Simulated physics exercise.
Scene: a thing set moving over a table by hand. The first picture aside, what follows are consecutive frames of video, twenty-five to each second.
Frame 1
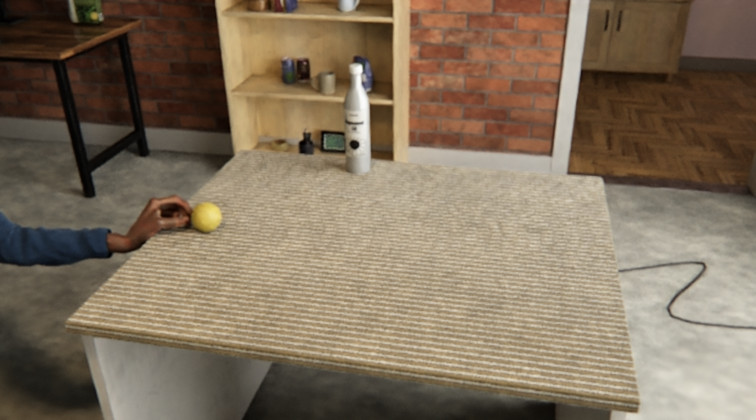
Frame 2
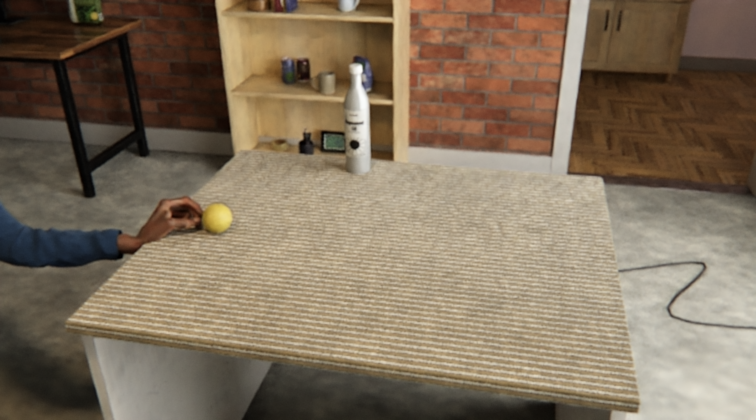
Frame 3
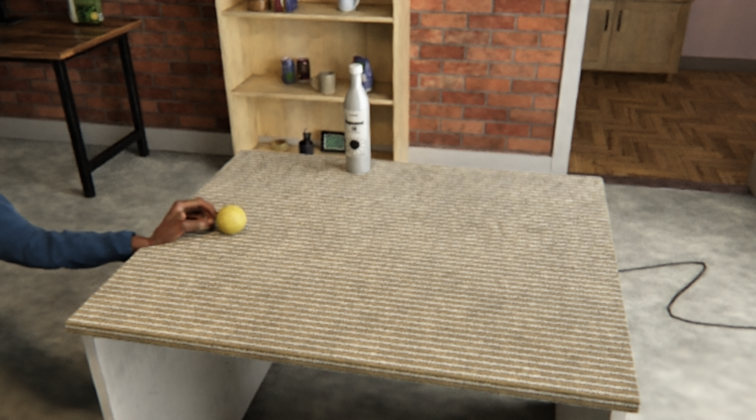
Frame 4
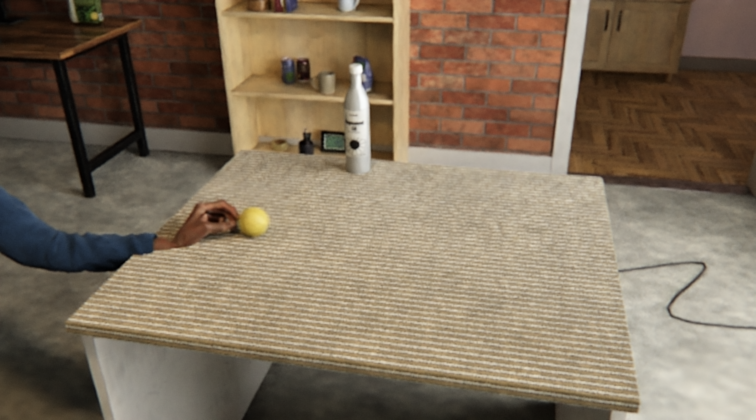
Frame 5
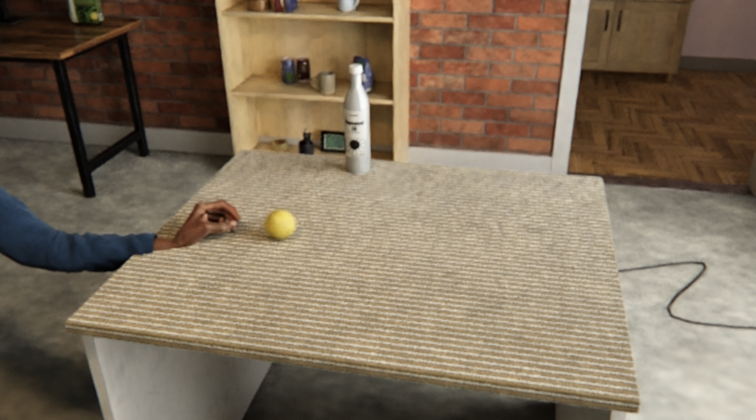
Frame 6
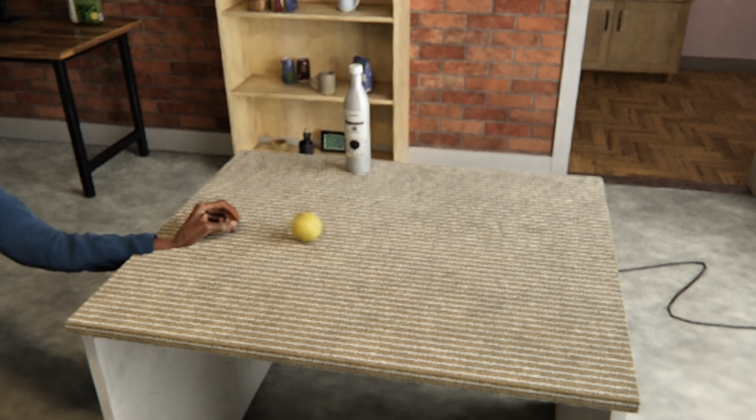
A yellow lemon was pushed to the right by a hand across a ribbed, beige-covered table, then rolled on away from the fingers as the hand stayed behind, a bottle standing still nearby.
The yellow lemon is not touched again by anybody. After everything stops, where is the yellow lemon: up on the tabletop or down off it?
It makes it off the table.
Then, 0.30 s past the last view, yellow lemon displaced well along near (504, 247).
Then, 0.70 s past the last view, yellow lemon now off the table.
Finally, off the table, yellow lemon.
